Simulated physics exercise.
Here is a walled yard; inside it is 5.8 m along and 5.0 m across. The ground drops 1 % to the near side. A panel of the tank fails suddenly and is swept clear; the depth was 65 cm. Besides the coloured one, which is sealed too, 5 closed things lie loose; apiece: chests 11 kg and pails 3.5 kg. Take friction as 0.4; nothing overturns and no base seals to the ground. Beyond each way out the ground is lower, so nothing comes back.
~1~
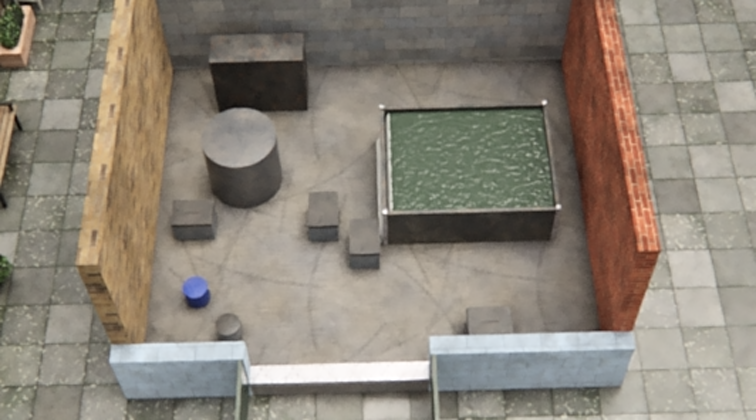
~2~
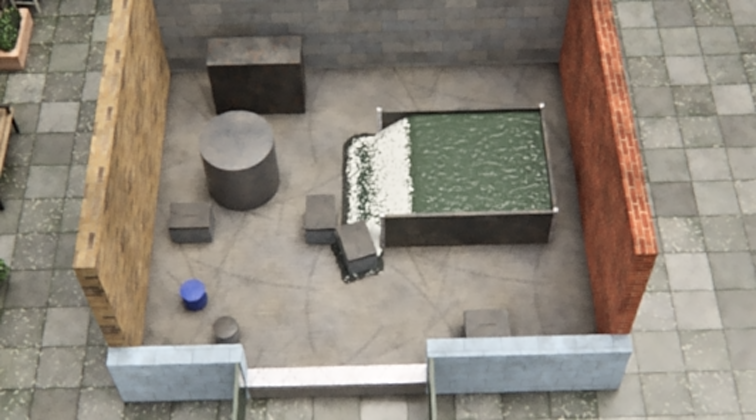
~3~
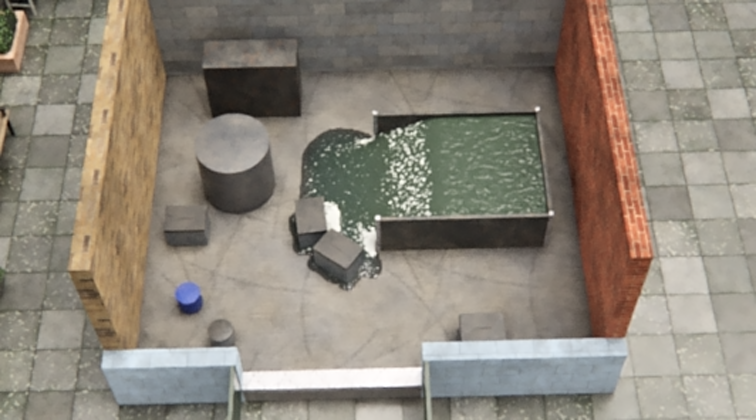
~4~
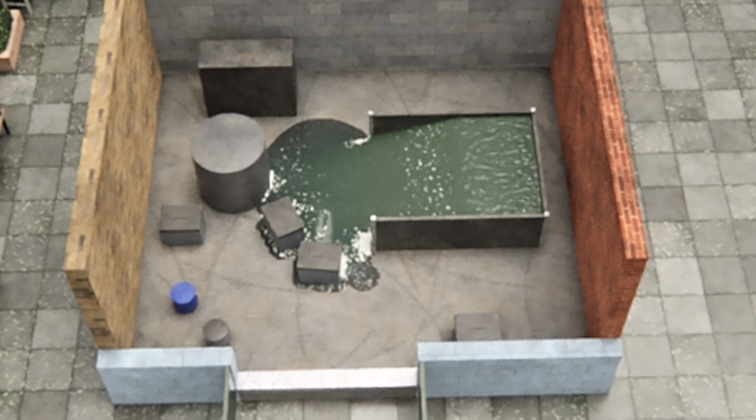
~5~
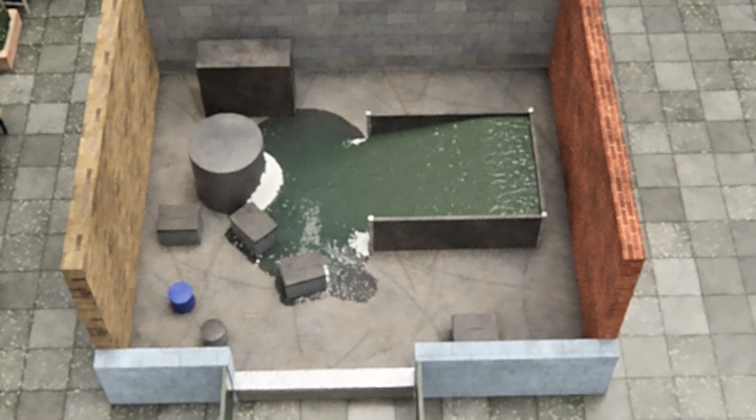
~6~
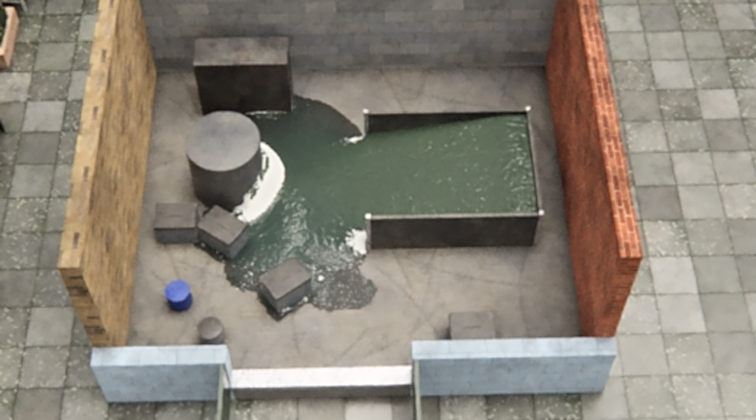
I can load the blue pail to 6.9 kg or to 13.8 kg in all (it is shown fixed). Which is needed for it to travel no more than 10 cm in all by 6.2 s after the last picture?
For it, neither load is enough.
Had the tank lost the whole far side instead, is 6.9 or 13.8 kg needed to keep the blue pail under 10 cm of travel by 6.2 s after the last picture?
Then neither load is enough.
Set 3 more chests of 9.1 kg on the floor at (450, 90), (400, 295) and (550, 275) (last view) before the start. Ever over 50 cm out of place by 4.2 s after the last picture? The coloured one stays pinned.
In that order: More, under, short of it.
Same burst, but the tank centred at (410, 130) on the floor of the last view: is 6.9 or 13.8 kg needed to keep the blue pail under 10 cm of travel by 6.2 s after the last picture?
Then neither weight holds it.
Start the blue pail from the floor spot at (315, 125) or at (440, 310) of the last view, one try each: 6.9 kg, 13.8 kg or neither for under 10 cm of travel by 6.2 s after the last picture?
In that order: Neither holds; only the larger holds.
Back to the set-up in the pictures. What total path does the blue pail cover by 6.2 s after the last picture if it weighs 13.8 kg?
Some 200 cm in all.
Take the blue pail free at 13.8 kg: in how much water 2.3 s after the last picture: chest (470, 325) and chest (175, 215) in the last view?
About 0 and 20 cm.
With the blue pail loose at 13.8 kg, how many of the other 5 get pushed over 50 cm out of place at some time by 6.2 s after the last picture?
5 of them.
Then, 0.6 s after the last picture the blue pail would be 27 cm from its start with 6.9 kg and 15 cm from its start with 13.8 kg; 9 cm of water round it then.
Then, 2.3 s after the last picture the blue pail would be 83 cm from its start with 6.9 kg and 84 cm from its start with 13.8 kg; 35 cm of water round it then.
Then, 4.2 s after the last picture the blue pail would be 84 cm from its start with 6.9 kg and 86 cm from its start with 13.8 kg; 17 cm of water round it then.
Then, 6.2 s after the last picture the blue pail would be 145 cm from its start with 6.9 kg and 90 cm from its start with 13.8 kg; 7 cm of water round it then.
